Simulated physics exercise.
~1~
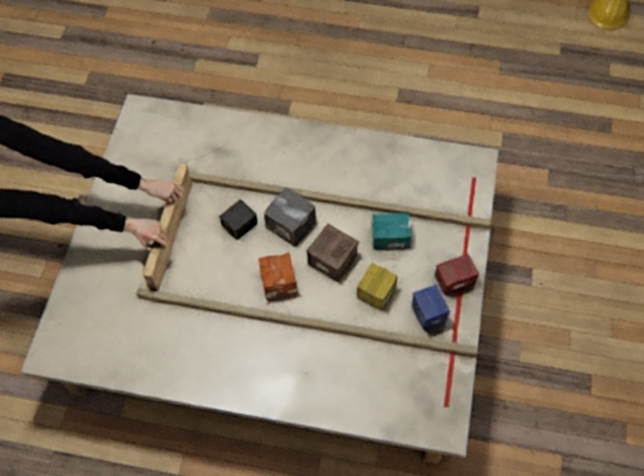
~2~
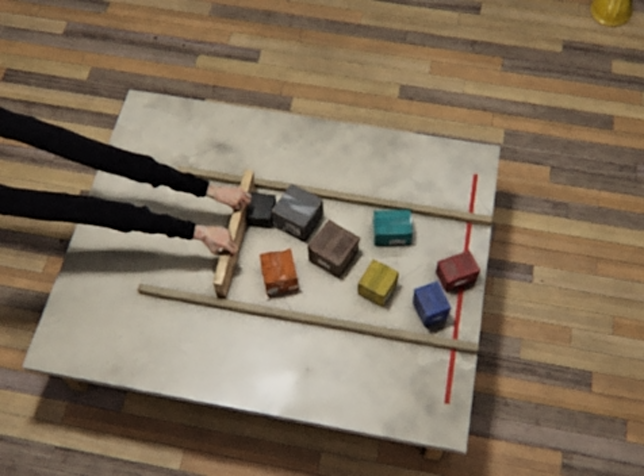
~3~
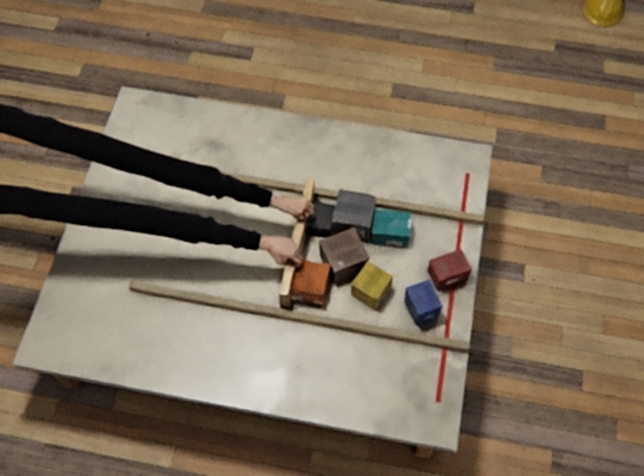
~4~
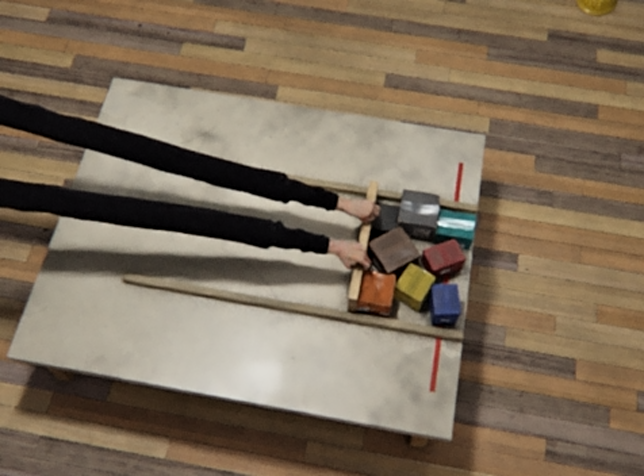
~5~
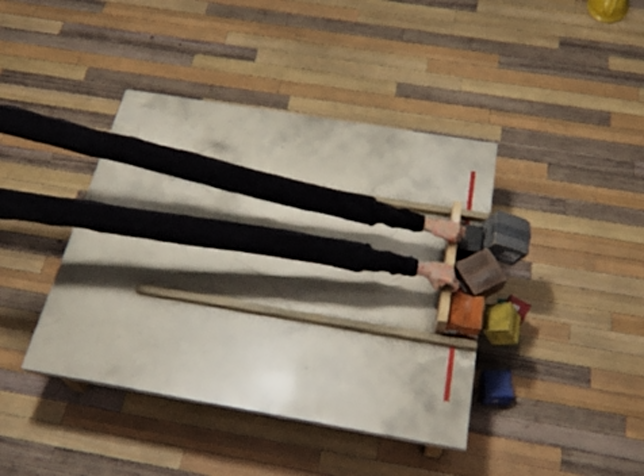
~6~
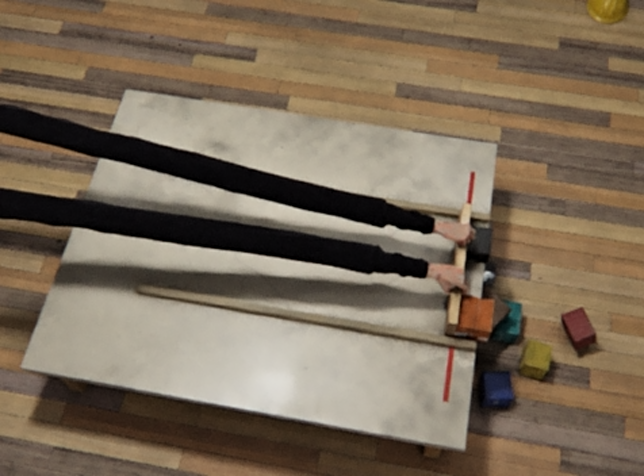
A wooden plank, gripped by two black-sleeved hands, stands at the left of a pale tabletop seen from above on a striped wood floor, with rails along both sides. Ahead of it lie black, grey, brown, orange, yellow and turquoise boxes, with red and blue ones near a red tape line at the right. The hands push the plank right, gathering the black, grey and orange boxes, then crowding the whole cluster toward the edge. The plank reaches the tape as boxes tip over the edge. Grey, brown, yellow, turquoise, blue and red boxes fall, while black and orange remain against the plank.
